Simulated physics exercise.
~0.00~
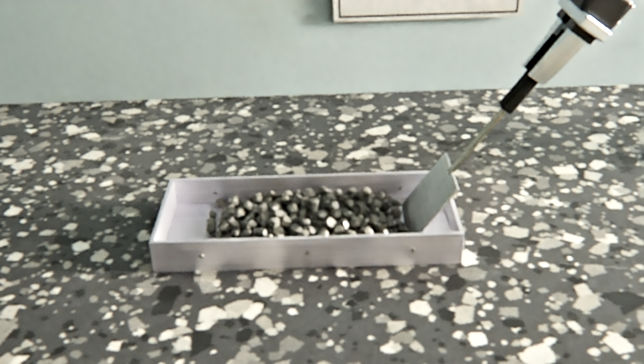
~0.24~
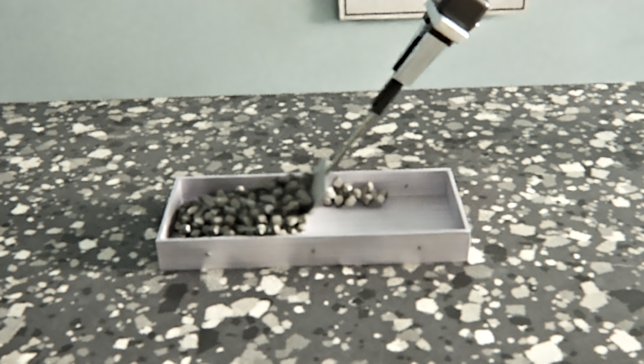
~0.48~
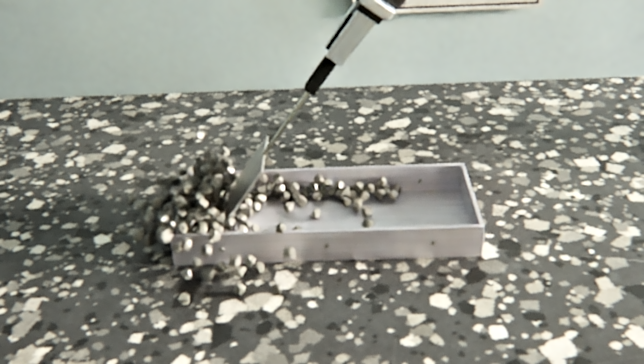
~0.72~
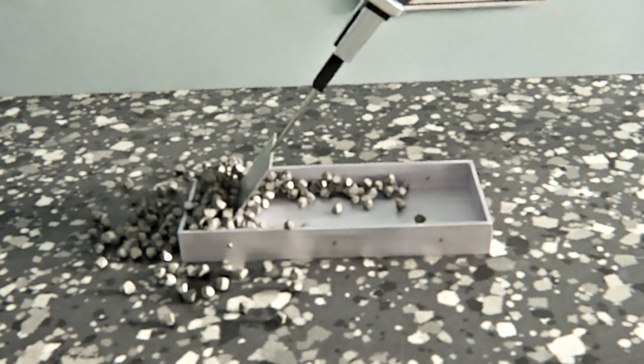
The clip opens on a shallow white trough of small grey pebbles resting on a speckled tabletop, with a spatula held by a robot arm dipping into its right end. The blade sweeps left through the trough, pushing most of the pebbles into a heap toward the left end and leaving a few trailing behind. As it nears that end, the heap surges over the left wall and the near side, scattering pebbles across the table. The spatula then stops near the left end. Most pebbles remain in the trough, while a fair share lies spilled around its left end.
